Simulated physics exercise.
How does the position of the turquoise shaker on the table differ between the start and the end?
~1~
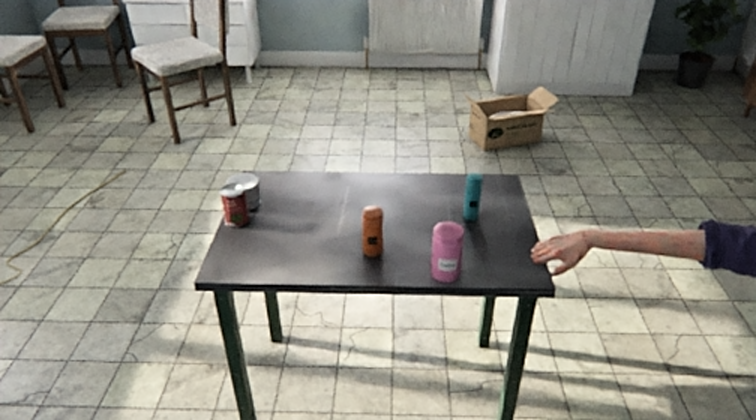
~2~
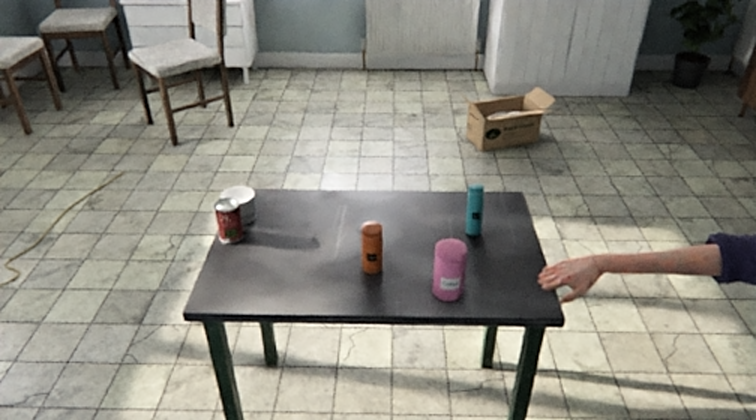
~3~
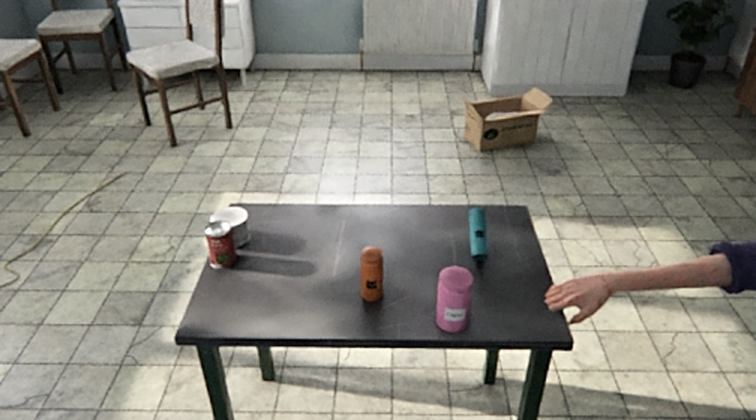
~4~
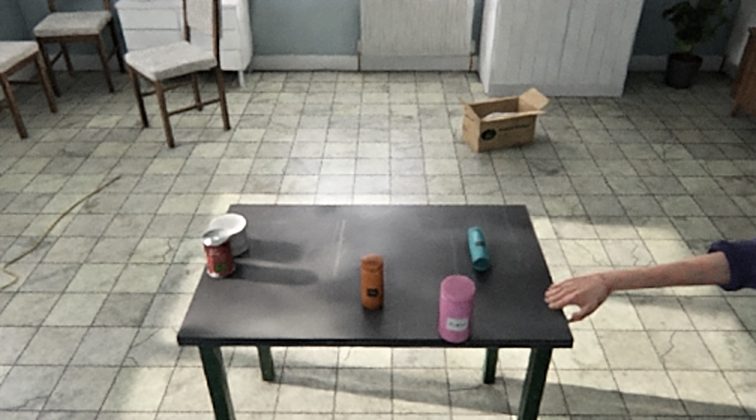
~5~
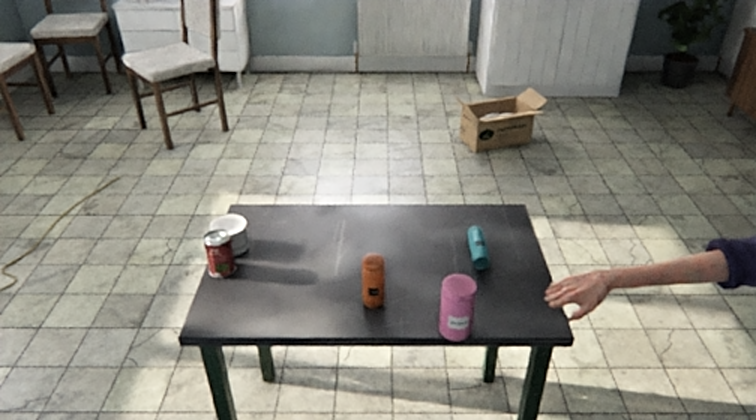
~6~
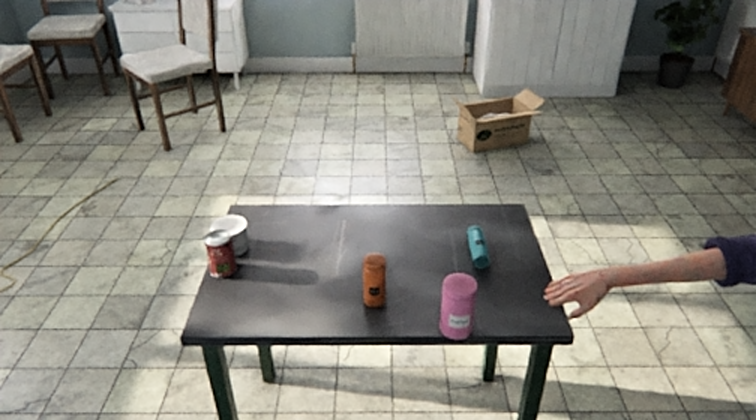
At the start the turquoise shaker stands upright, and at the end it lies on its side on the tabletop.
